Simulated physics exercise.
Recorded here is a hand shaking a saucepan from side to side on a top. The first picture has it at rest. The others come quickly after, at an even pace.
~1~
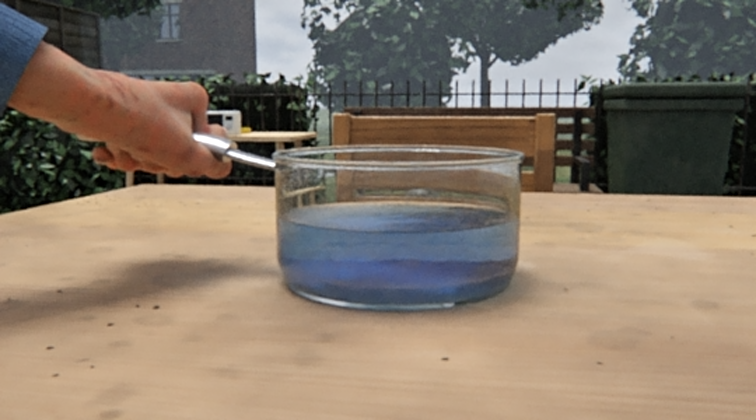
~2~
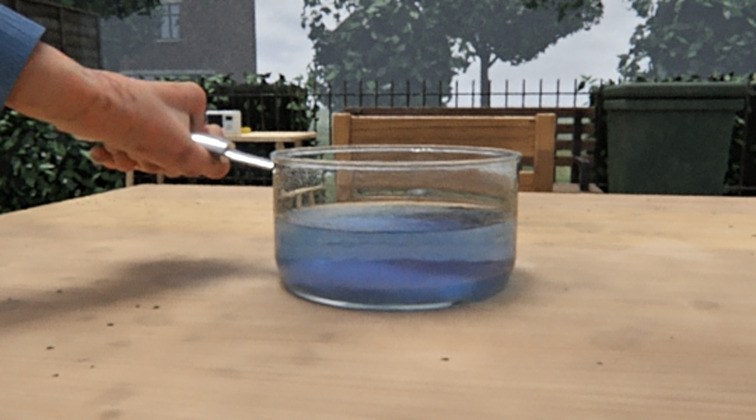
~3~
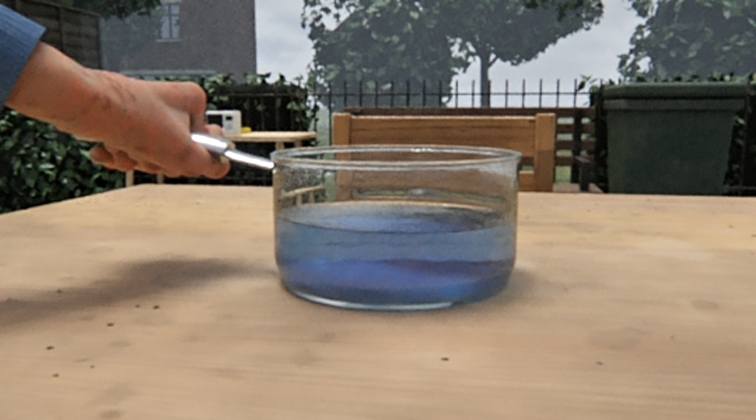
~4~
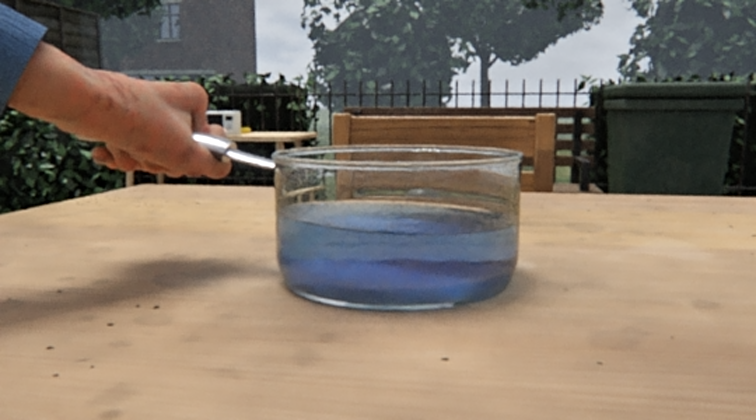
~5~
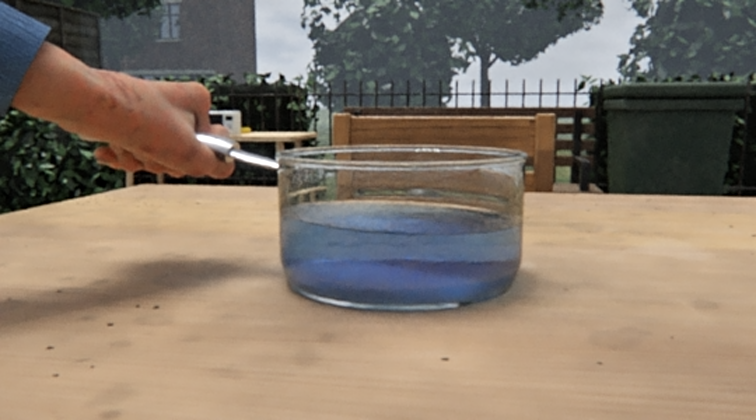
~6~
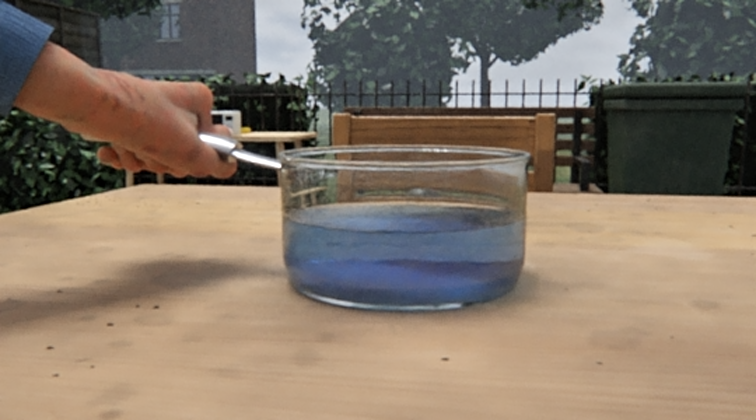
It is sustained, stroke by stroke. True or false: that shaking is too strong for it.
False.
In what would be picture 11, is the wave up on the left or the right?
It's higher on the left-hand edge, I'd say.
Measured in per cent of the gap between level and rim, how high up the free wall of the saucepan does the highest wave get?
Roughly 50 %.
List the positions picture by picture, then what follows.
Saucepan (397, 213) about half full; at rest, in the first picture.
Saucepan about half full, surface at (394, 212); surface about level, in the second picture.
Saucepan (394, 213) about half full; surface about level, in the third picture.
Saucepan about half full, surface at (397, 212); surface about level, in the fourth picture.
Saucepan (400, 213) about half full; surface about level, in the fifth picture.
Saucepan about half full, surface at (403, 212); surface about level, in the sixth picture.
Shortly, the highest wave so far stays far below the rim.
Then, the highest wave so far climbs under half way to the rim.
At the finish, the highest wave so far climbs under half way to the rim; nothing has left it.
